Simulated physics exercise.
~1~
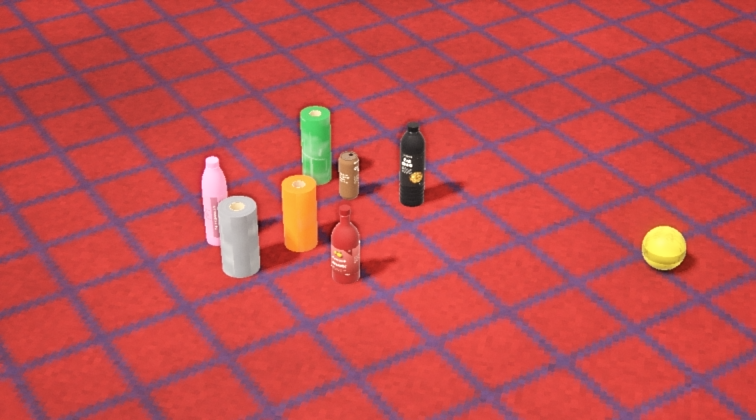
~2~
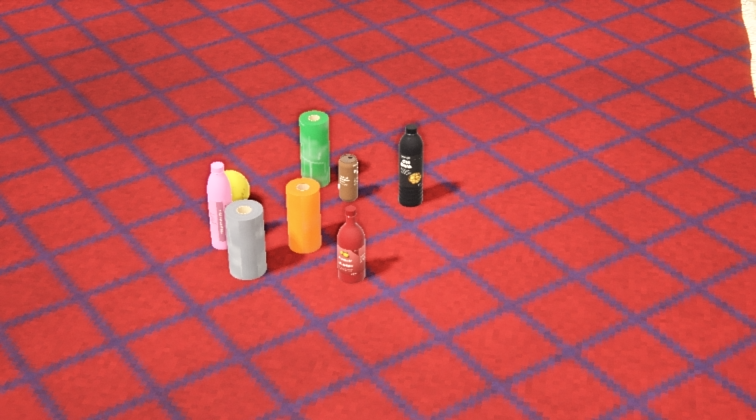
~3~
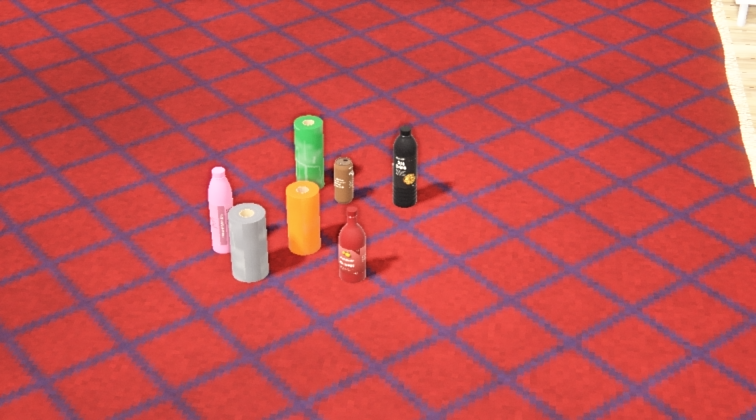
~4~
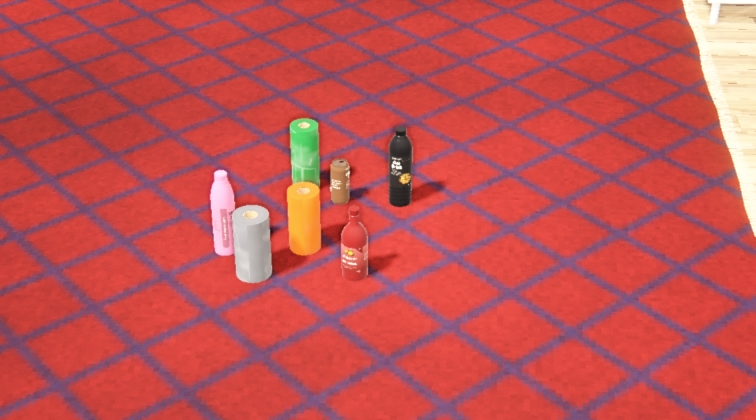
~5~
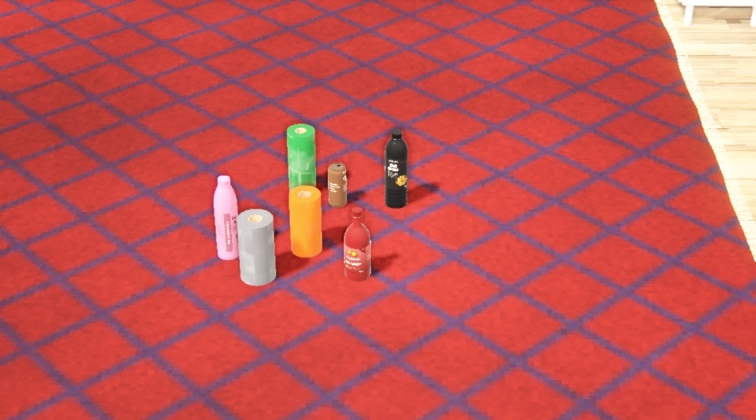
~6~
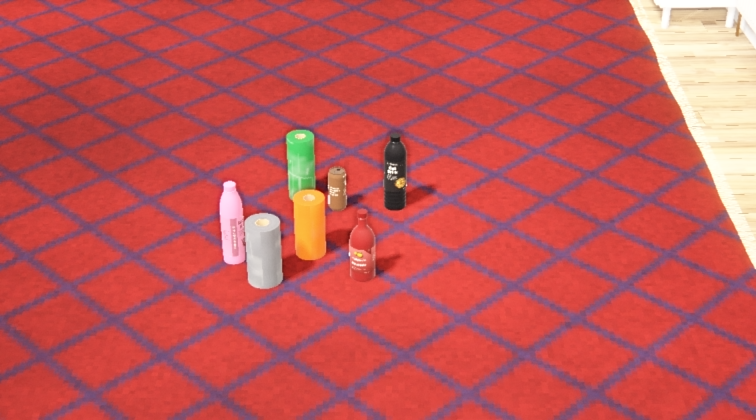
A yellow ball moved left across a red checked rug, showed behind a pink bottle among a small group of bottles, rolls and a brown can, then went out of sight, while everything in the group stayed standing to the end.
